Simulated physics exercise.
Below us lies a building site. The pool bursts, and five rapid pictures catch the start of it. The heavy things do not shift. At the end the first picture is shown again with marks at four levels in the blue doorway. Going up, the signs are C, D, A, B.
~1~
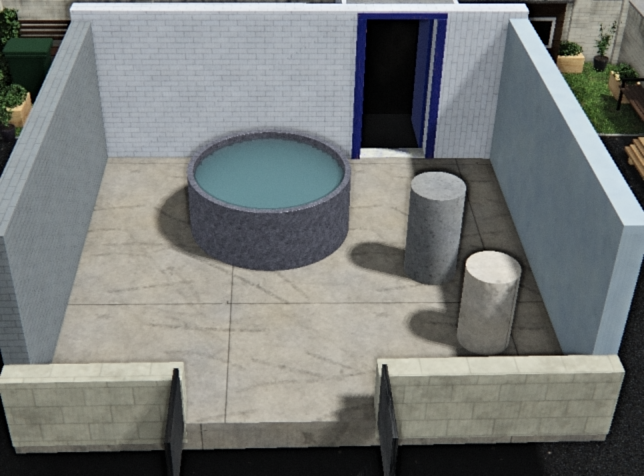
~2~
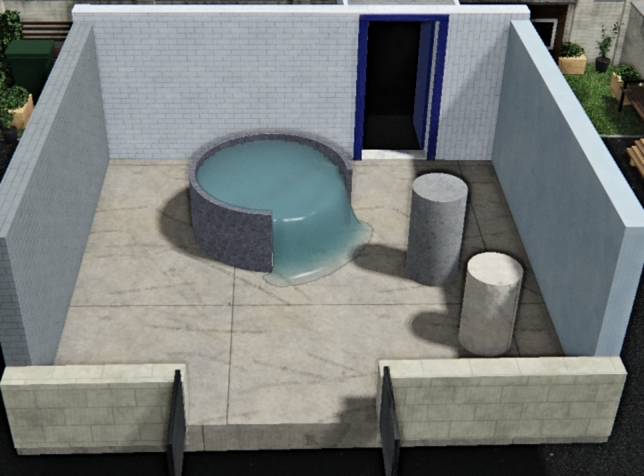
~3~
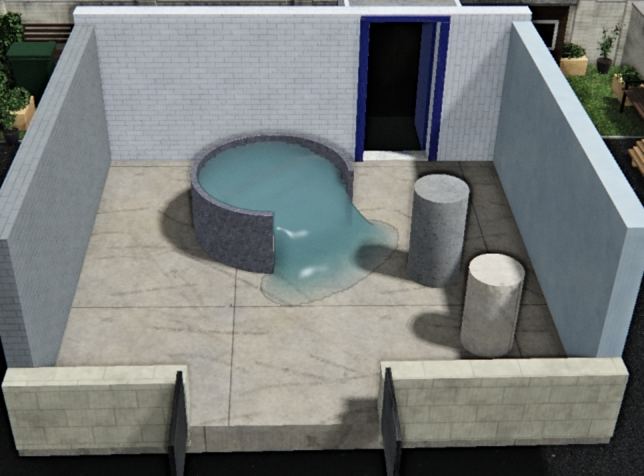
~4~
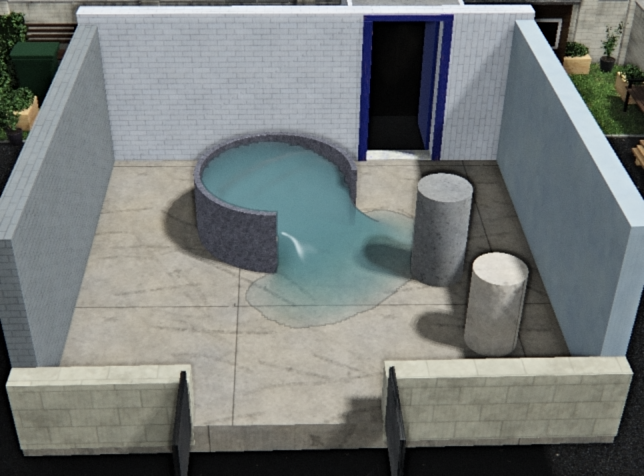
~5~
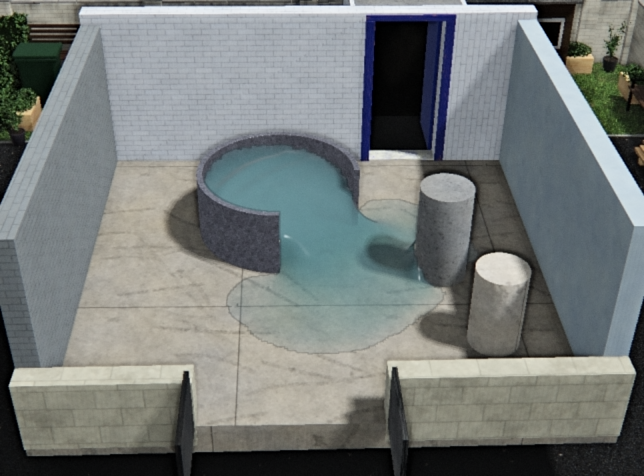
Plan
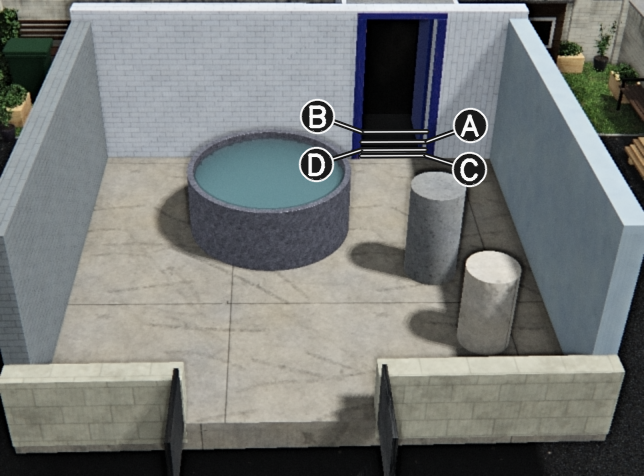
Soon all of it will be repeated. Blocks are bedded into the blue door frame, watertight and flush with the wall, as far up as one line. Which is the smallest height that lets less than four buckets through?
D is the one.
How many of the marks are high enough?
Three of the four.
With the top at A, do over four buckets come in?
No.
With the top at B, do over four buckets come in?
No, not at all.
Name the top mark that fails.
Here it is mark C.
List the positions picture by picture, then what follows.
Water in the pool at rest, its middle at (269, 174); foot of the blue doorway at (392, 158); open gate at (281, 356).
Water covers 2 % of the ground and shows as far out as (357, 222).
Water covers 5 % of the ground and shows as far out as (277, 296).
Water covers 11 % of the ground and shows as far out as (292, 320).
Water covers 19 % of the ground and shows as far out as (318, 346).
On the marked copy, A at (394, 141); B at (394, 131); C at (393, 155); D at (393, 149); from the bottom up C, D, A, B.
For mark A, nothing gets over.
For mark B, nothing gets over.
For mark C, about 10 bucketfuls get in.
For mark D, a splash gets over, under a bucket.
